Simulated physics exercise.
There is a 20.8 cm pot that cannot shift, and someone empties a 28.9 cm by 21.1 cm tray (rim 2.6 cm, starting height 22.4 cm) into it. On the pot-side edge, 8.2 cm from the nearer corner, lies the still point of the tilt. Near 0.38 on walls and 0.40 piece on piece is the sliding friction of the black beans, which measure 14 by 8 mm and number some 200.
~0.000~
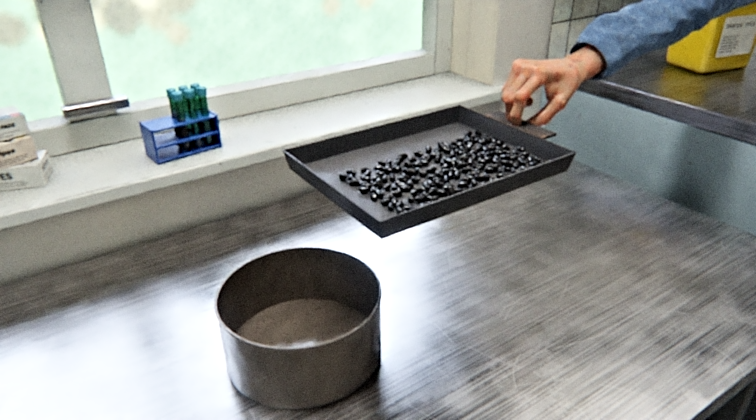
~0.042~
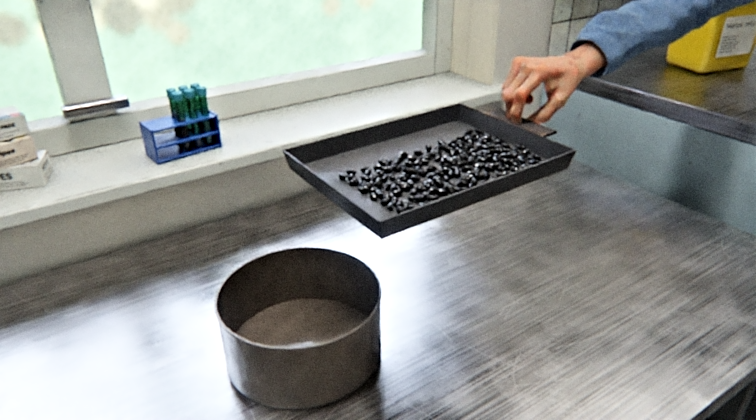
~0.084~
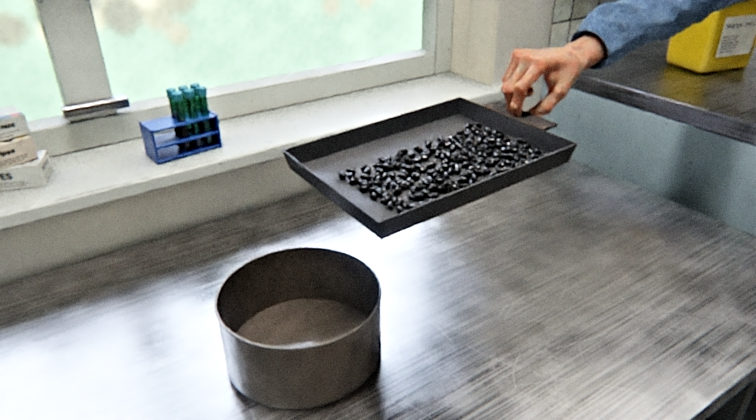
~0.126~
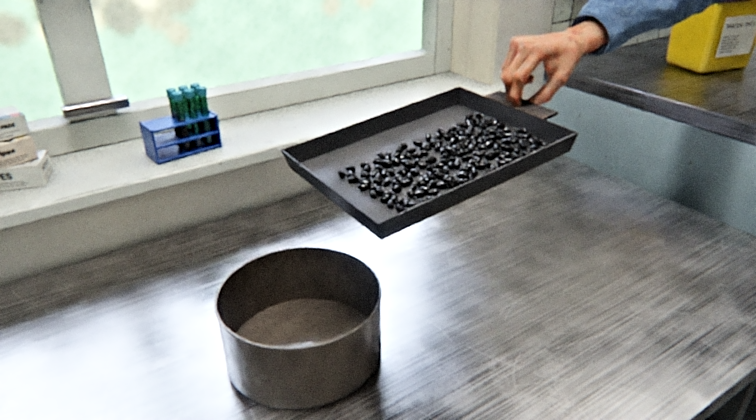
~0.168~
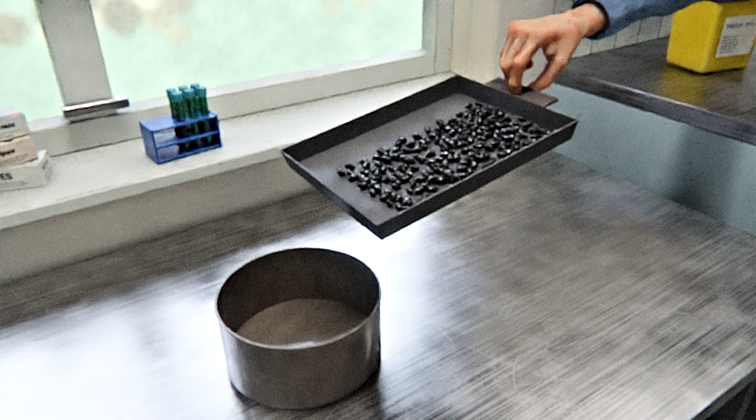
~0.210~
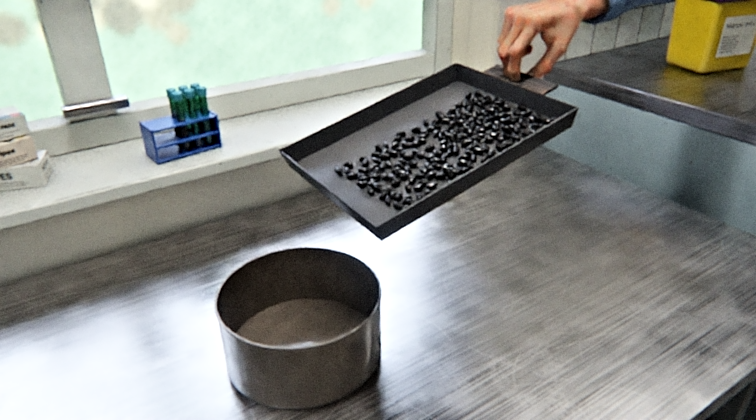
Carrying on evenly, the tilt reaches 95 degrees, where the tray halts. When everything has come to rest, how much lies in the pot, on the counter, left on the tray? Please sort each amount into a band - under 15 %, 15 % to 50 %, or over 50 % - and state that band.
Pot: Over 50 %; counter: 15 % to 50 %; tray: Under 15 %.
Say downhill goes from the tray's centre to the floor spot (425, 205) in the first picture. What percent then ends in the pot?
That comes to around 5 per cent.
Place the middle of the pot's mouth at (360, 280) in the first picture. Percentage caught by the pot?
Roughly 25 percent would end up there.
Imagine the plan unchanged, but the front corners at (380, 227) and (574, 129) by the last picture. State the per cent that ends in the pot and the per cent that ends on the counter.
Per cent by place - pot 5, counter 95.
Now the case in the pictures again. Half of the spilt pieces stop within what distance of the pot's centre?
Some 22 centimetres.
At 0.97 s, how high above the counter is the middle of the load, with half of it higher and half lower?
I'd put it near 22 cm.
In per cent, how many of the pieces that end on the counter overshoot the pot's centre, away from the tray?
Roughly 80 percent of the spill.
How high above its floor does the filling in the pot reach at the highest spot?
Height: Approx. 1.5 cm.
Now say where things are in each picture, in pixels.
The first picture shows tray tilt 0 degrees, front corners at (381, 218) and (570, 152); middle of the pieces at (454, 170); pot at (299, 291).
The second picture shows tray tilt 1 degrees, front corners at (381, 218) and (570, 150); middle of the pieces at (454, 169).
The third picture shows tray tilt 3 degrees, front corners at (381, 218) and (571, 143); middle of the pieces at (454, 165).
The fourth picture shows tray tilt 6 degrees, front corners at (380, 219) and (571, 133), lowest corner left front; middle of the pieces at (454, 159).
The fifth picture shows tray tilt 9 degrees, front corners at (378, 221) and (572, 120), lowest corner left front; middle of the pieces at (454, 152).
The sixth picture shows tray tilt 13 degrees, front corners at (377, 222) and (572, 108), lowest corner left front; middle of the pieces at (453, 145); pot at (299, 291). The tray's pace is about 85 degrees a second.
After 0.67 s, tilt 52 degrees; the tray holds 100 %, the pot 0 %.
Then, at 0.97 s, tilt 78 degrees; the tray holds 65 %, the pot 15 %.
After 1.38 s, tilt 95 degrees; the tray holds 15 %, the pot 40 %.
At rest (3.4 s), pot 65 %, counter 35 %, tray 0 %.
